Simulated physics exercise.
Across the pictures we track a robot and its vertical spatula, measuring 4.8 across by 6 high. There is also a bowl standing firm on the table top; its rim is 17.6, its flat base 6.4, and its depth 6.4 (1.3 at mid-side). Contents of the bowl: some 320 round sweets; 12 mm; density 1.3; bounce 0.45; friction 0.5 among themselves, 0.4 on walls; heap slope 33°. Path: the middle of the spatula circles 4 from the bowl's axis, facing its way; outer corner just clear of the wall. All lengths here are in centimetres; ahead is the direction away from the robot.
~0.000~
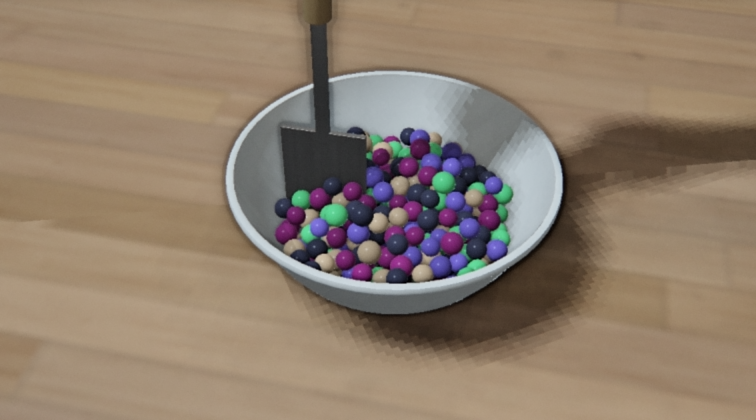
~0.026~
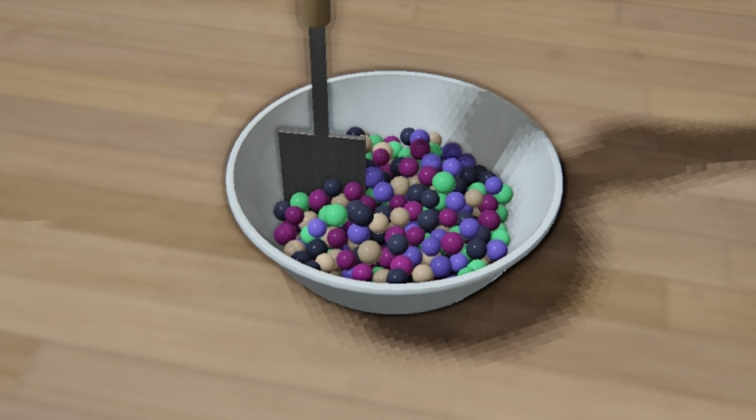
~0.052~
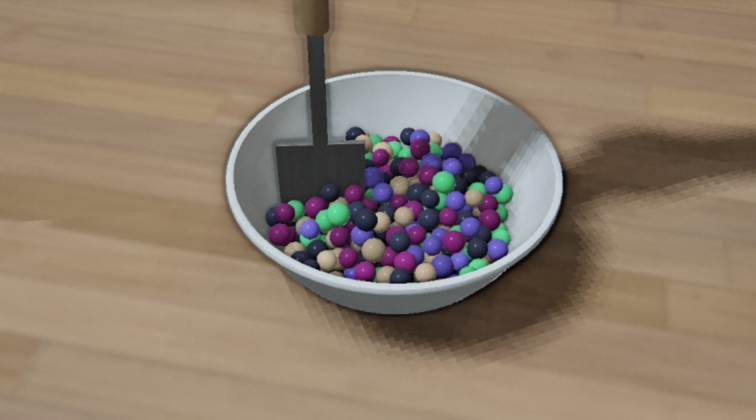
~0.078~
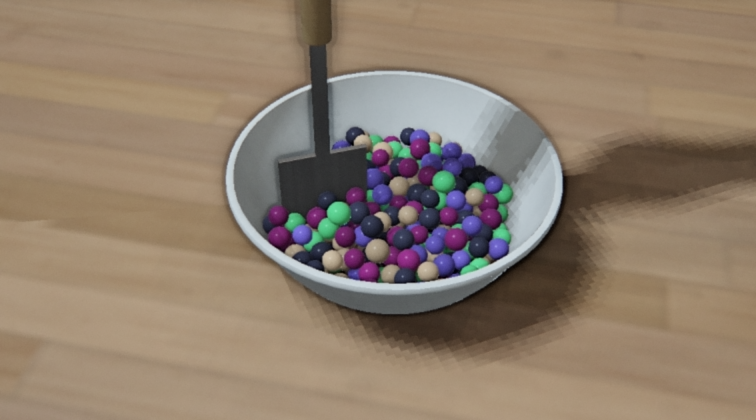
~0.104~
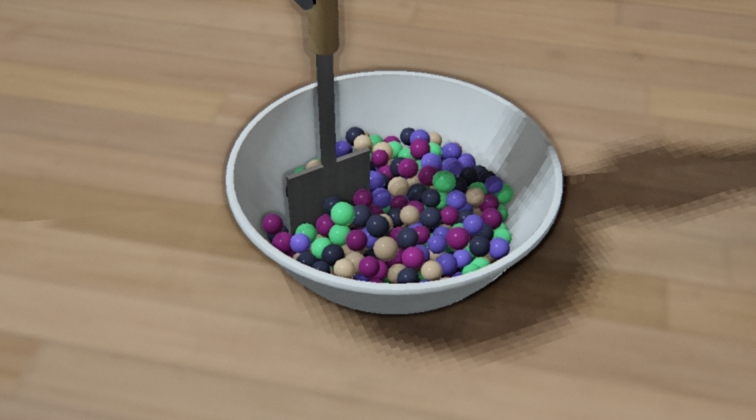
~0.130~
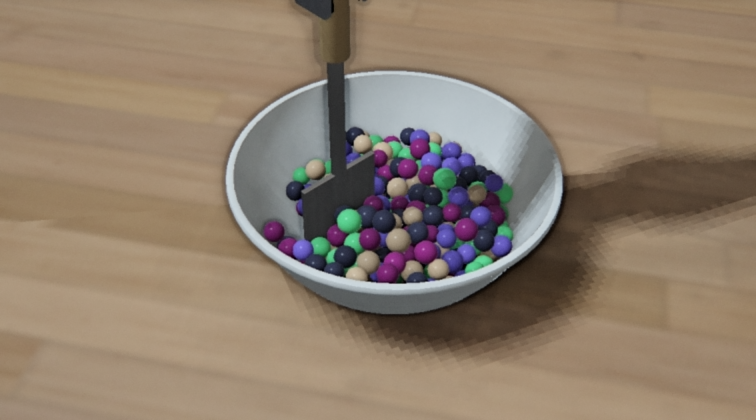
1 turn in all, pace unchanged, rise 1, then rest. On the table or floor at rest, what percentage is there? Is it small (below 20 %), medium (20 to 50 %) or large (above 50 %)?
It is small.
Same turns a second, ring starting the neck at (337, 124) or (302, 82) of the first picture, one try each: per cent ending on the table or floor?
Close to 10 per cent for the first and close to 5 per cent for the second.
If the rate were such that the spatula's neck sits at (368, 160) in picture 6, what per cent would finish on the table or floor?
It comes to around 25 percent.
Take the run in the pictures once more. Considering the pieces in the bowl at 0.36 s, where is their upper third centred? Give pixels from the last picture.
Roughly at (488, 166).
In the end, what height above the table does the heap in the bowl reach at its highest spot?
Roughly 7.0 cm.
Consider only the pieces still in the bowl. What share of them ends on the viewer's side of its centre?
I'd put it near 65 per cent.
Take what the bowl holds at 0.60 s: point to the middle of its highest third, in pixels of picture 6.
Near (341, 132).
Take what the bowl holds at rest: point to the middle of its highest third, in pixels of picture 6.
Looks like roughly (324, 225) to me.
After 0.36 s, 173° round, highest piece 10 above the table; 319 in the bowl, 2 on the table or floor, 4 in flight or on the tool.
After 0.60 s, 291° round, highest piece 9 above the table; 295 in the bowl, 24 on the table or floor, 6 in flight or on the tool.
After 0.91 s, 0° round, highest piece 6 above the table; 284 in the bowl, 41 on the table or floor.
After 1.61 s, 0° round, highest piece 6 above the table; 284 in the bowl, 41 on the table or floor.
In the end, 284 in the bowl, 41 on the table or floor. That is 13 % on the table or floor.
